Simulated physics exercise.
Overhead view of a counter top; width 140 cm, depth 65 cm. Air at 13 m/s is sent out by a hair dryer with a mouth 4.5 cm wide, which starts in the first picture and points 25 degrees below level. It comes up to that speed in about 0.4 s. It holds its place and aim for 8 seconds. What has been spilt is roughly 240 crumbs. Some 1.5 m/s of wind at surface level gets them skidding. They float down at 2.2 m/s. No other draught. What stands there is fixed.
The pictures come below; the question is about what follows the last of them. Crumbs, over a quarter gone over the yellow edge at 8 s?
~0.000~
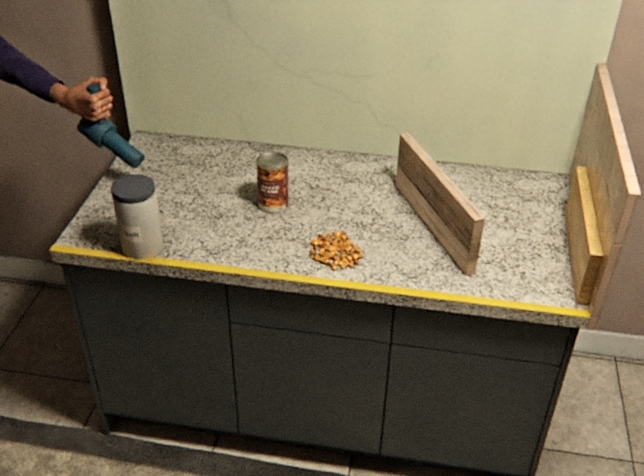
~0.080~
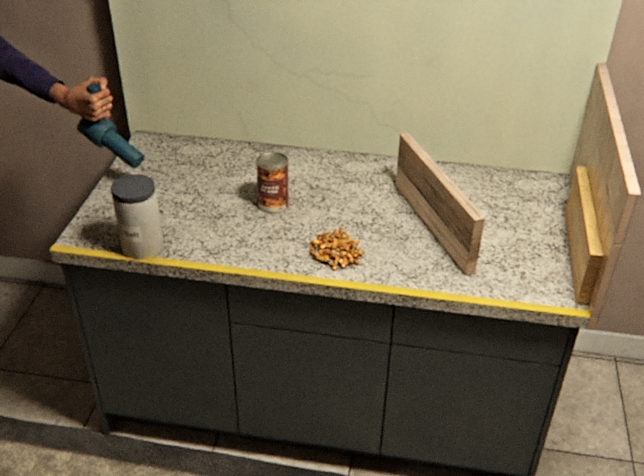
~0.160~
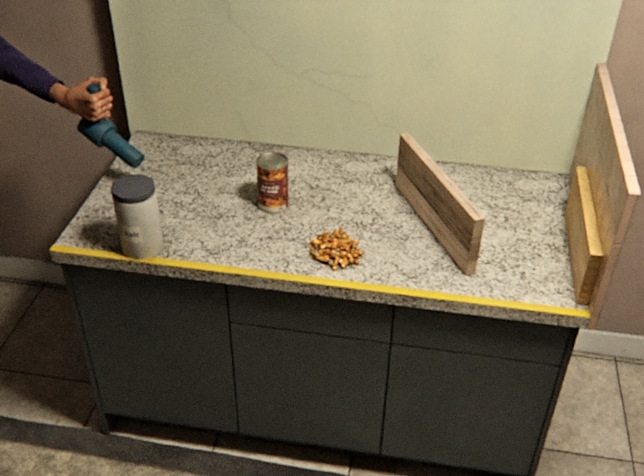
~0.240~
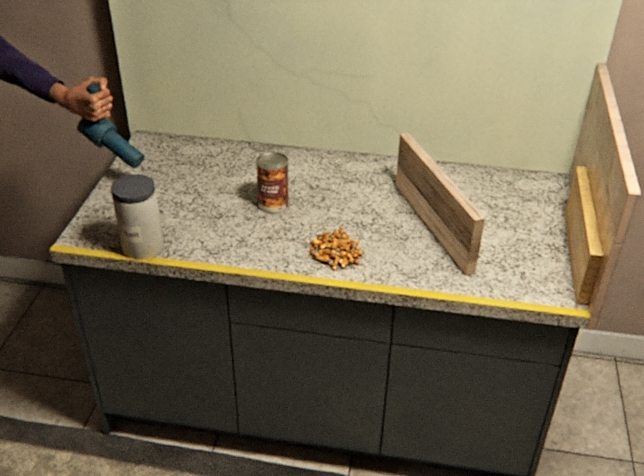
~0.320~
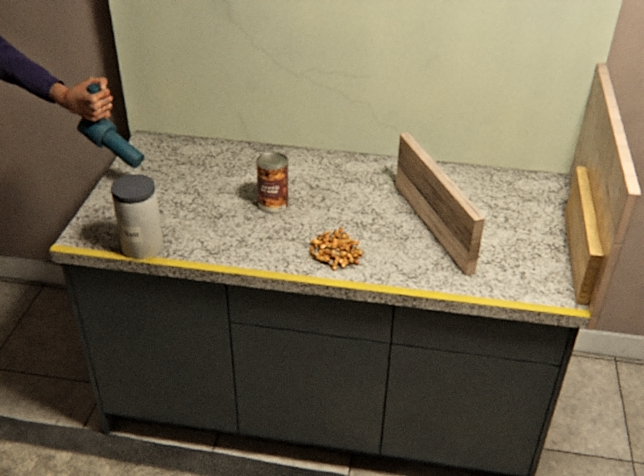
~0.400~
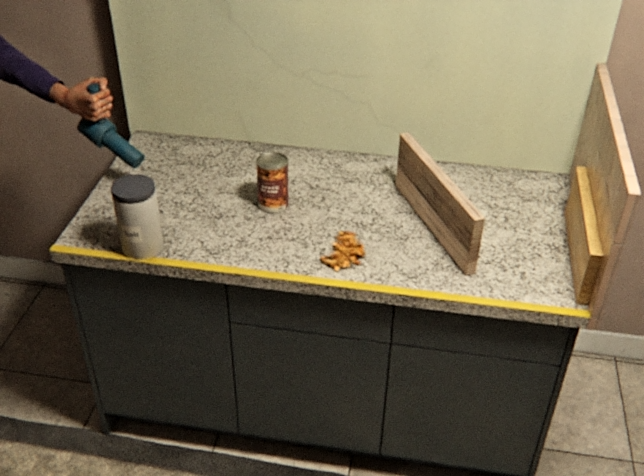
Loss there overshoots a quarter.
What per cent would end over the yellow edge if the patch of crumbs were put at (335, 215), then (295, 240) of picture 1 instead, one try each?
3 %, 80 %.
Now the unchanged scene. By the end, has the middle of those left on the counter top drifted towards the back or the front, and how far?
It moves toward the near end, close to 10 cm.
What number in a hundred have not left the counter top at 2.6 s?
Around 20 in a hundred.
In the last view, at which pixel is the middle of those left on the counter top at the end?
The middle is around pixel (574, 299).
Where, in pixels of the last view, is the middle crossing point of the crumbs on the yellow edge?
The middle of the crossings lies near (501, 307) in the last picture.
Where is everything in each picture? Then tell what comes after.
The middle of the crumbs is near (336, 248), none has stirred yet and the mouth of the hair dryer is at (139, 162), in the first picture.
The middle of the crumbs is near (333, 246), none has stirred yet and the yellow edge is centred on (307, 283), in the second picture.
The middle of the crumbs is near (333, 246), none has stirred yet, the top of a tin is at (272, 160) and the top of a board is at (439, 172), in the third picture.
The middle of the crumbs is near (333, 246) and none has stirred yet, in the fourth picture.
The middle of the crumbs is near (333, 246) and none has stirred yet, in the fifth picture.
The middle of the crumbs is near (346, 252), the farthest in sight from the hair dryer is at (364, 254) and about 50 % have left their places, in the sixth picture.
After 1.6 s the count stands so, 75 % are over the yellow edge; the middle of those still in play is near (574, 298).
After 2.6 s the count stands so, 77 % are over the yellow edge; the middle of those still in play is near (587, 299).
After 4.4 s the count stands so, 78 % are over the yellow edge; the middle of those still in play is near (574, 296).
After 8.0 s, at the end, 80 % are over the yellow edge; the middle of those still in play is near (574, 299).
